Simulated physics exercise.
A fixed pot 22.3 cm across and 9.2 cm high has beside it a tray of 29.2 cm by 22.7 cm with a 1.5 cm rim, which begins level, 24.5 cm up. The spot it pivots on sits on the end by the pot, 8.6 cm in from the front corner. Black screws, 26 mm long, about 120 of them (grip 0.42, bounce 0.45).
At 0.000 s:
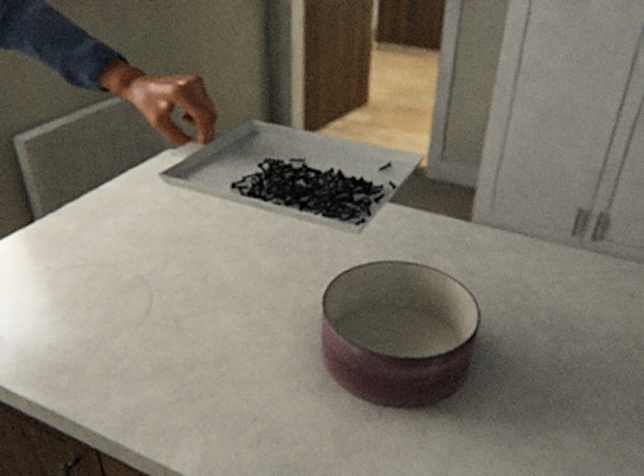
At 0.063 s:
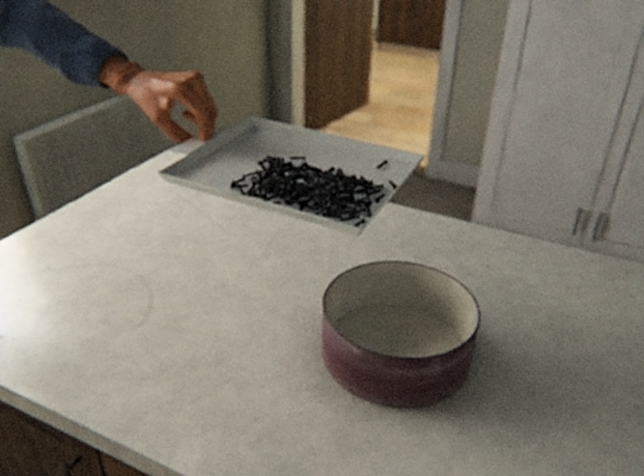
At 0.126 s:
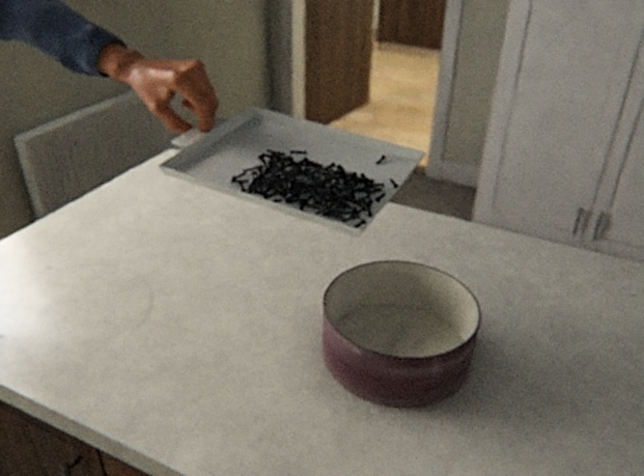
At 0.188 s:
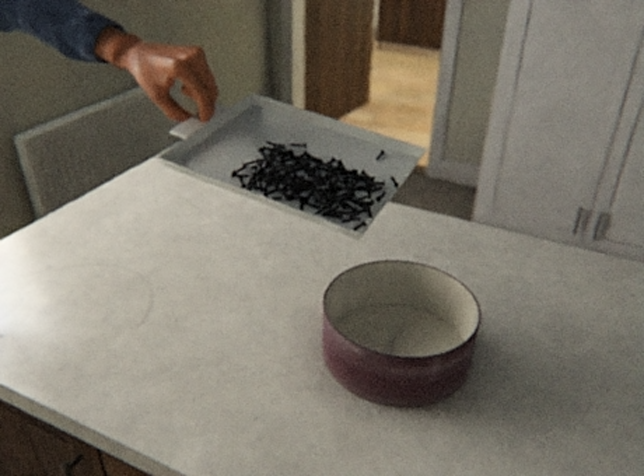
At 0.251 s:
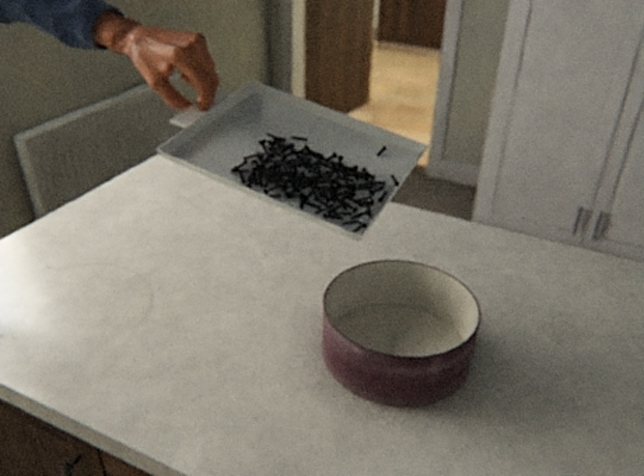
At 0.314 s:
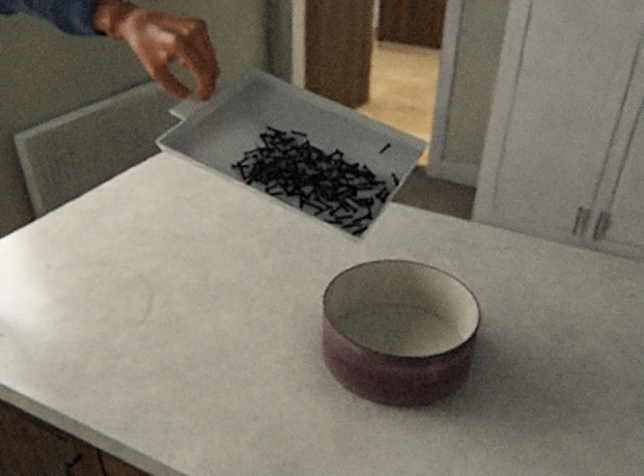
A shallow tray of small black screws tilted gradually as a hand raised its left end, its right end staying low near a round, dark reddish pot on the pale counter.
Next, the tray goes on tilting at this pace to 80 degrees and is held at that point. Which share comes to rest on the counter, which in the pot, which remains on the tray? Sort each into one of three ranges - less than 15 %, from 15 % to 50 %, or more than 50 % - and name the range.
Ranges: Counter: From 15 % to 50 %; pot: More than 50 %; tray: Less than 15 %.
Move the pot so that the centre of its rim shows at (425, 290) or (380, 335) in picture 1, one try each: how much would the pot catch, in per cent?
That gives roughly 10 per cent and then 100 per cent.
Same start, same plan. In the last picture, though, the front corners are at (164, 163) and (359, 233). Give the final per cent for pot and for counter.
You'd end with pot at 55 and counter at 45.
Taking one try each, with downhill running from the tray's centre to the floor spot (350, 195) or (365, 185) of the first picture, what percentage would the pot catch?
Estimate: Some 95 % and some 100 % respectively.
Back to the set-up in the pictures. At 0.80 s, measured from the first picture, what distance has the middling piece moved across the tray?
7 cm.
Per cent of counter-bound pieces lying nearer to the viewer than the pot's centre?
Some 100 per cent.
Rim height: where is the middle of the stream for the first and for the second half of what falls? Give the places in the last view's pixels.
(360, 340) first, (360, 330) later, roughly.
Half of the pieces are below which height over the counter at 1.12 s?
Roughly 20 centimetres.
After 0.80 s, tilt 47 degrees; the tray holds 100 %, the pot 0 %.
After 1.12 s, tilt 67 degrees; the tray holds 45 %, the pot 15 %.
Then, at 1.53 s, tilt 80 degrees; the tray holds 0 %, the pot 70 %.
In the end, at 2.4 s, counter 25 %, pot 75 %, tray 0 %.
